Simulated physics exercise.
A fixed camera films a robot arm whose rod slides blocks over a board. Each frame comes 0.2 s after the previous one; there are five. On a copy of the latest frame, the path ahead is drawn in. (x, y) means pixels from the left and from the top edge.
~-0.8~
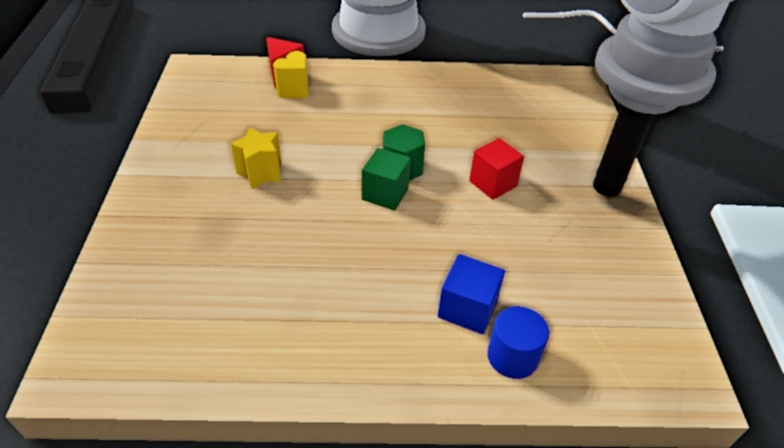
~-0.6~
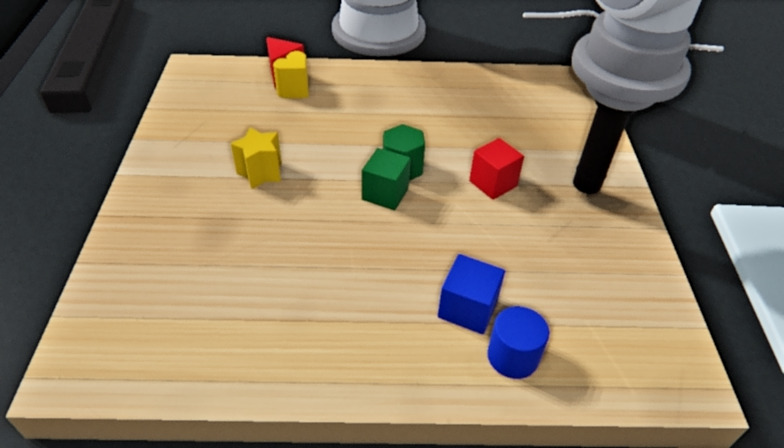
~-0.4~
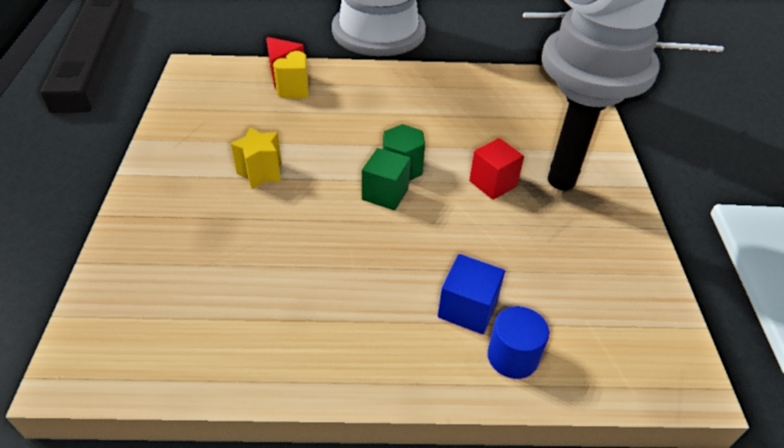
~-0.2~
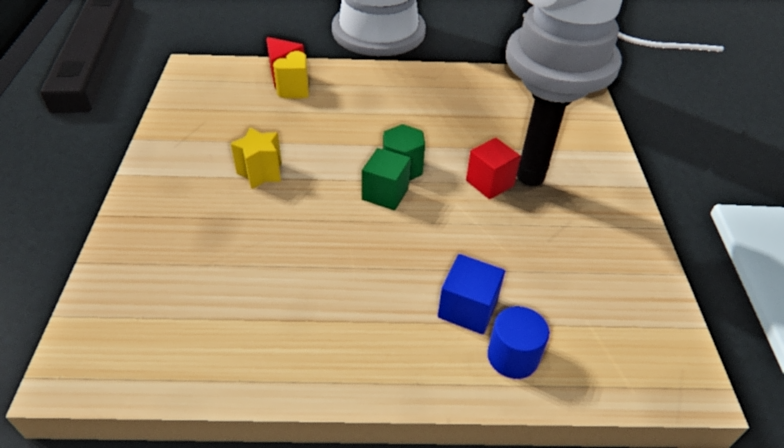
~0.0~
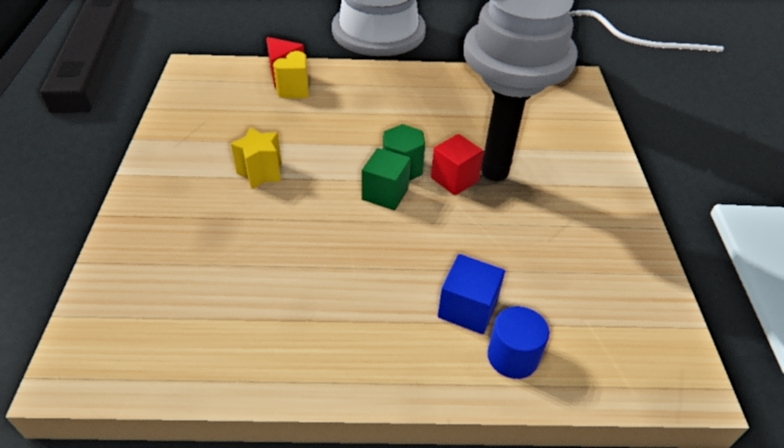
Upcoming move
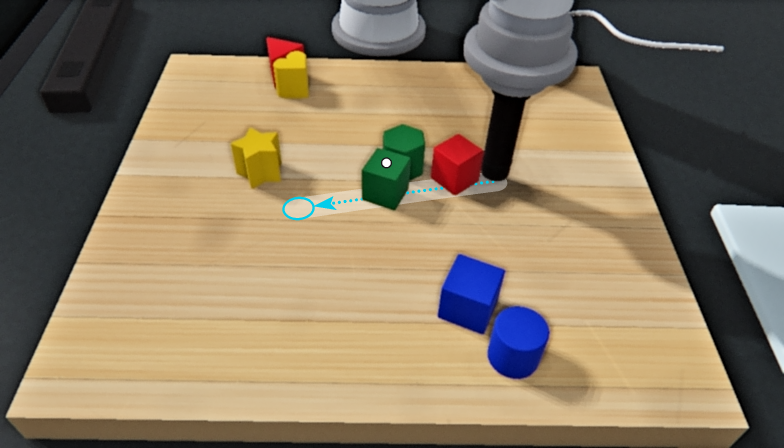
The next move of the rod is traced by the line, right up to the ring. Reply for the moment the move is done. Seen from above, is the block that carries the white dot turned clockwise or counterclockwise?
Verdict: Counterclockwise.
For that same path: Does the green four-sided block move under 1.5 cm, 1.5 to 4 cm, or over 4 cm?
Beyond 4 cm.
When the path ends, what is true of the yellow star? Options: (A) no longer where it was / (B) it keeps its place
My answer is option B.
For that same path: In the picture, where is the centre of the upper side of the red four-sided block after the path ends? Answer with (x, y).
The red four-sided block ends near (340, 147).
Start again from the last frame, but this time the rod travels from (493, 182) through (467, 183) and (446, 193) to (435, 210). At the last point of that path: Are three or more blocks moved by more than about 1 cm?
That would be a yes.
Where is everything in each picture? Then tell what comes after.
The first frame shows lower end of the rod at (607, 188), tops of blocks, yellow star at (256, 141), green four-sided block at (386, 163), green six-sided block at (404, 137), red four-sided block at (499, 152).
The second frame shows rod at (587, 185), blocks as before.
The third frame shows rod at (561, 182), blocks as before.
The fourth frame shows rod at (531, 178), red four-sided block at (496, 152).
The fifth frame shows rod at (495, 173), yellow star at (256, 141), green four-sided block at (386, 163), green six-sided block at (404, 137), red four-sided block at (459, 148).
The drawn path runs straight from (493, 182) to (299, 208); the dot is on the green four-sided block.
On the path given first. One third of the way, rod at (430, 181); green four-sided block at (356, 169), turned 20° anticlockwise; green six-sided block at (375, 129), turned 65° clockwise; red four-sided block at (393, 152), turned 15° clockwise.
Two thirds of the way, rod at (365, 190); green four-sided block at (323, 171), turned 75° anticlockwise; green six-sided block at (367, 123), turned 100° clockwise; red four-sided block at (348, 148), turned 85° clockwise.
At the end, rod at (298, 200); yellow star not moved; green four-sided block at (253, 174), turned 55° anticlockwise; green six-sided block at (367, 123), turned 100° clockwise; red four-sided block at (340, 147), turned 110° clockwise.
